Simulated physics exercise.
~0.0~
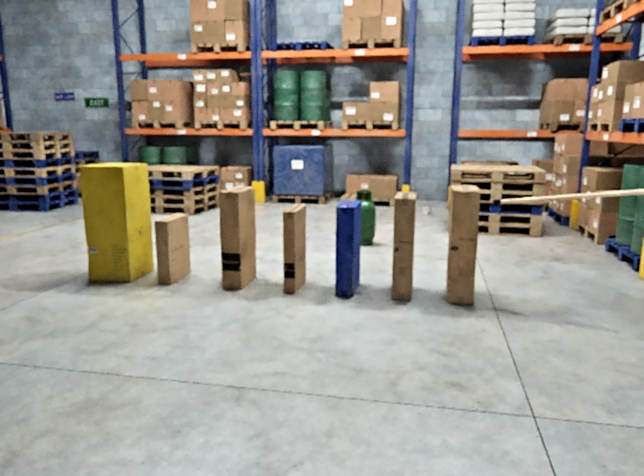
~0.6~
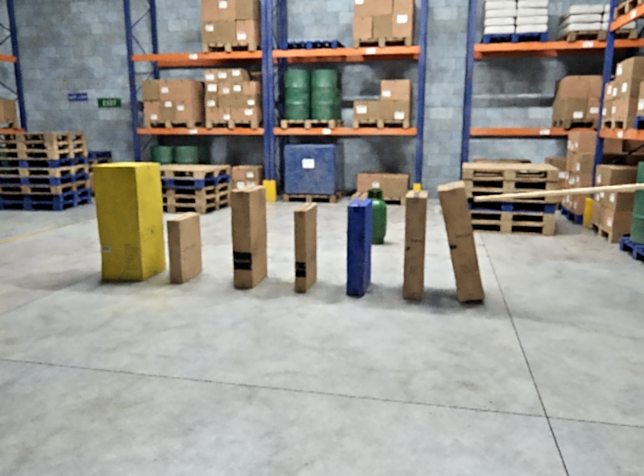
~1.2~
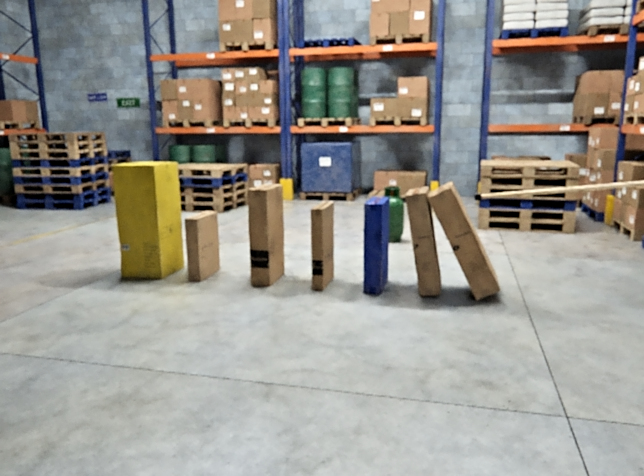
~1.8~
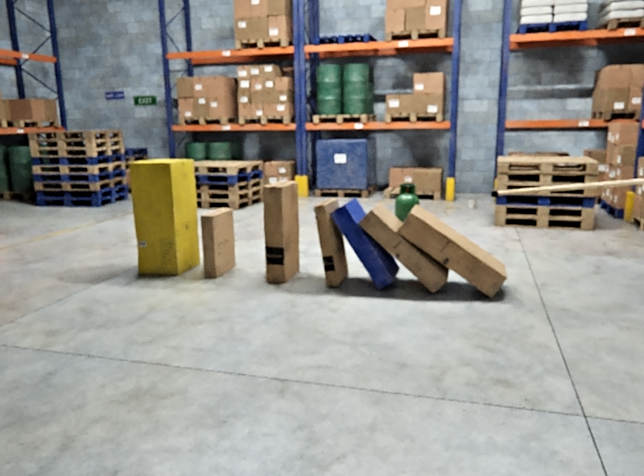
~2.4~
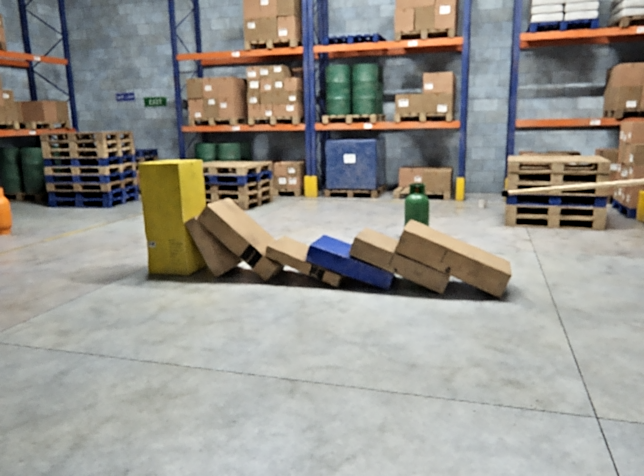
Seven upright cartons in a warehouse row, a pole tipping the rightmost, the others toppling leftward, only the yellow one left standing.
